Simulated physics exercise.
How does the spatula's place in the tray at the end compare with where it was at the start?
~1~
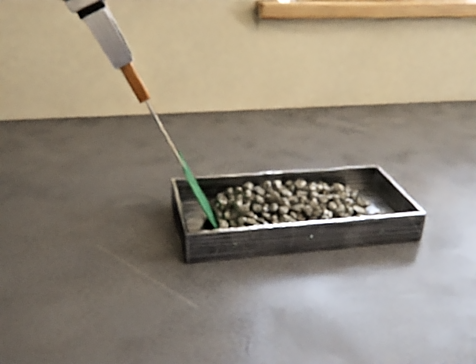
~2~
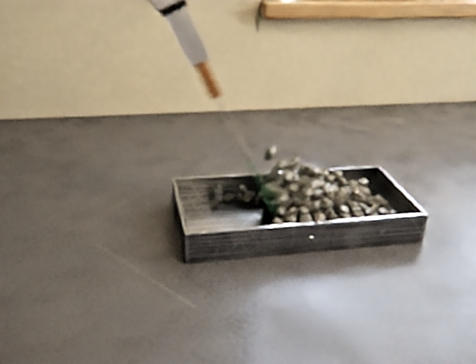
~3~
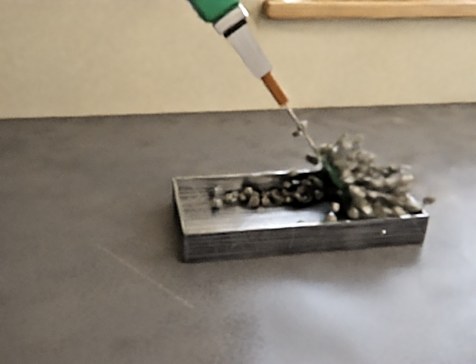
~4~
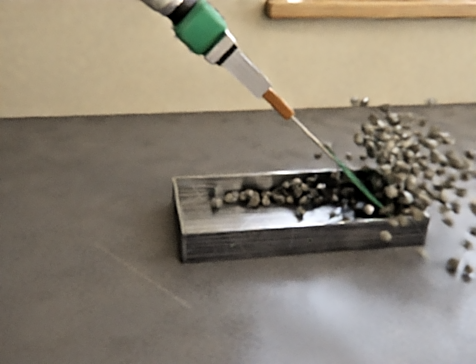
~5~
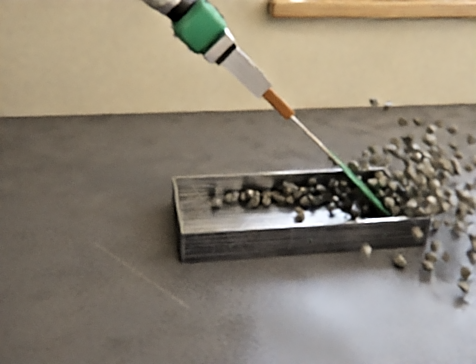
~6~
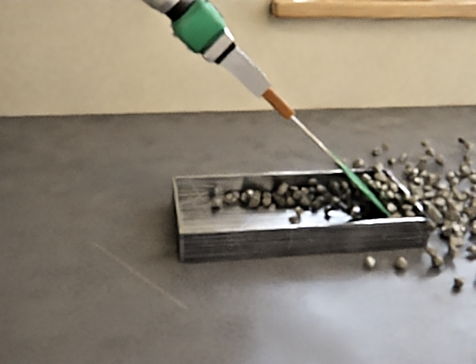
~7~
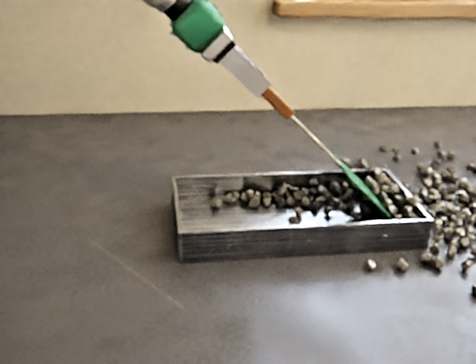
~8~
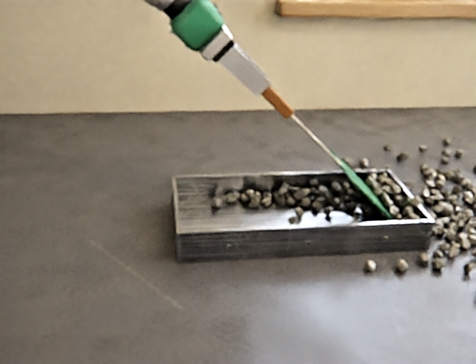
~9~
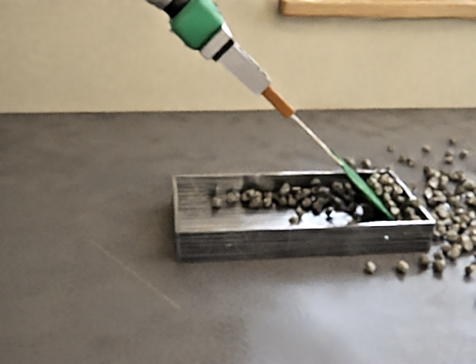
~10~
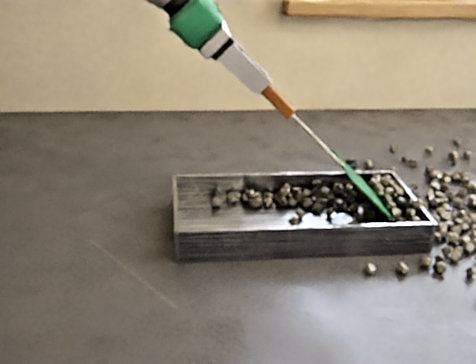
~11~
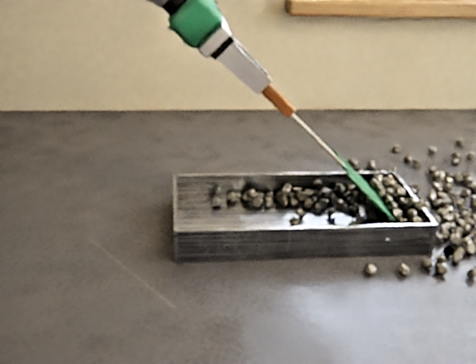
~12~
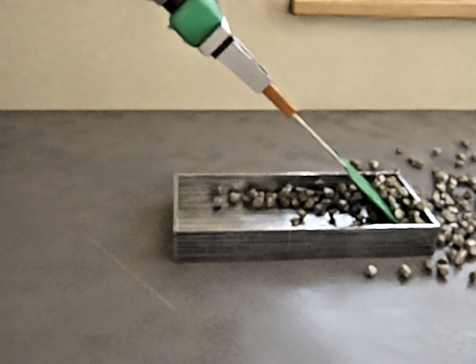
At the start the spatula was at the left end of the tray, and at the end it was resting near the right end.
Small dark pebbles went flying over the right end of a tray when a robot arm swept a green spatula through them from the left. The spatula stopped near that end, leaving some pebbles inside and many scattered on the table.
